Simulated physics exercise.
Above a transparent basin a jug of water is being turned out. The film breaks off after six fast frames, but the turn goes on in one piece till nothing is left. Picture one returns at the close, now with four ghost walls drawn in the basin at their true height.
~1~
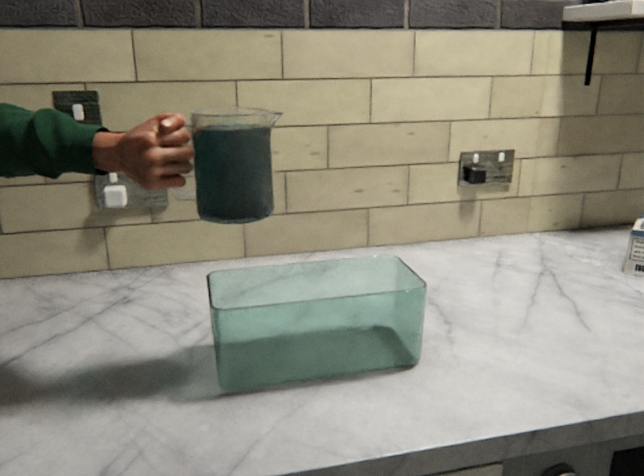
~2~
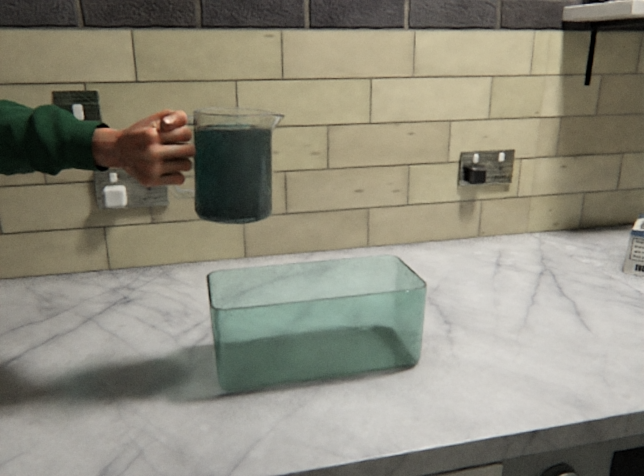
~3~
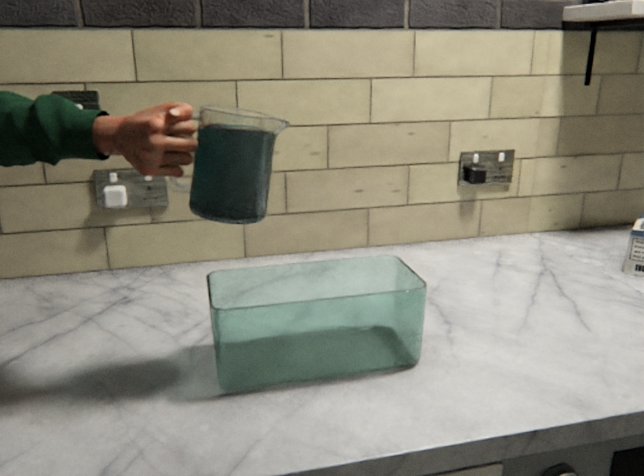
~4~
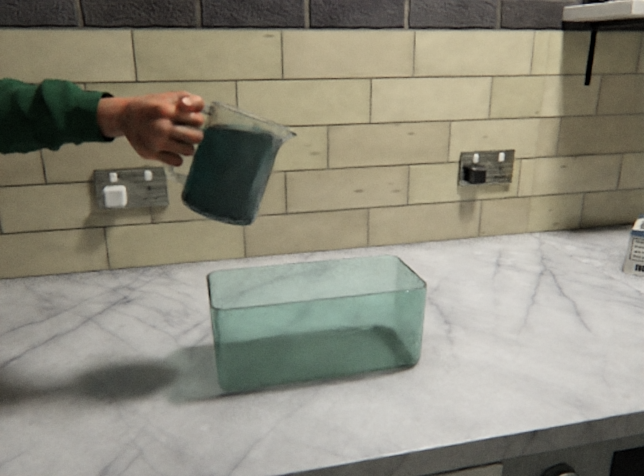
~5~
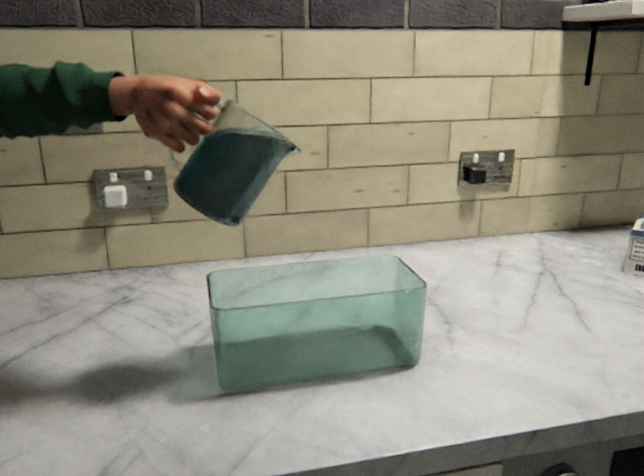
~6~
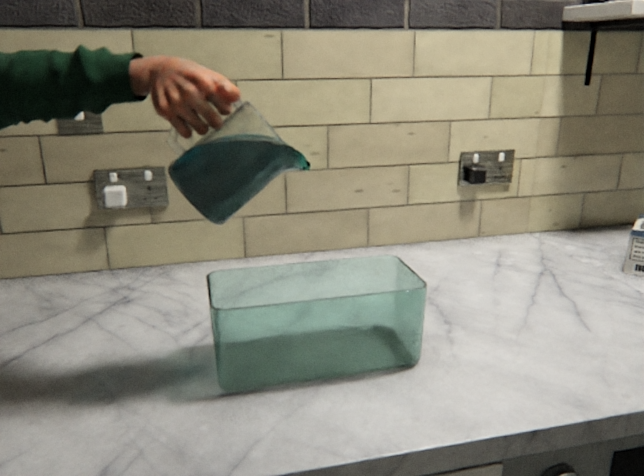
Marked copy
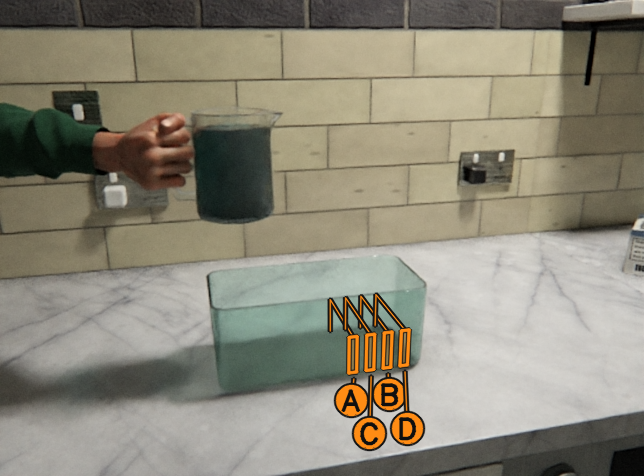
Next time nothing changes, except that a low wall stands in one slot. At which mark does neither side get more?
Position A does it best.
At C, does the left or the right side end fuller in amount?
The left side.
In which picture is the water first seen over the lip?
In picture 6.
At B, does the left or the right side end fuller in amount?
The left side.
In orange, A at (353, 378); B at (388, 373); C at (371, 376); D at (404, 371).
For position A, about 53 % ends left of the wall and 43 % right of it; 4 % is lost outside.
For position B, about 91 % ends left of the wall and 3 % right of it; 6 % is lost outside.
For position C, about 84 % ends left of the wall and 7 % right of it; 9 % is lost outside.
For position D, about 88 % ends left of the wall and 6 % right of it; 6 % is lost outside.
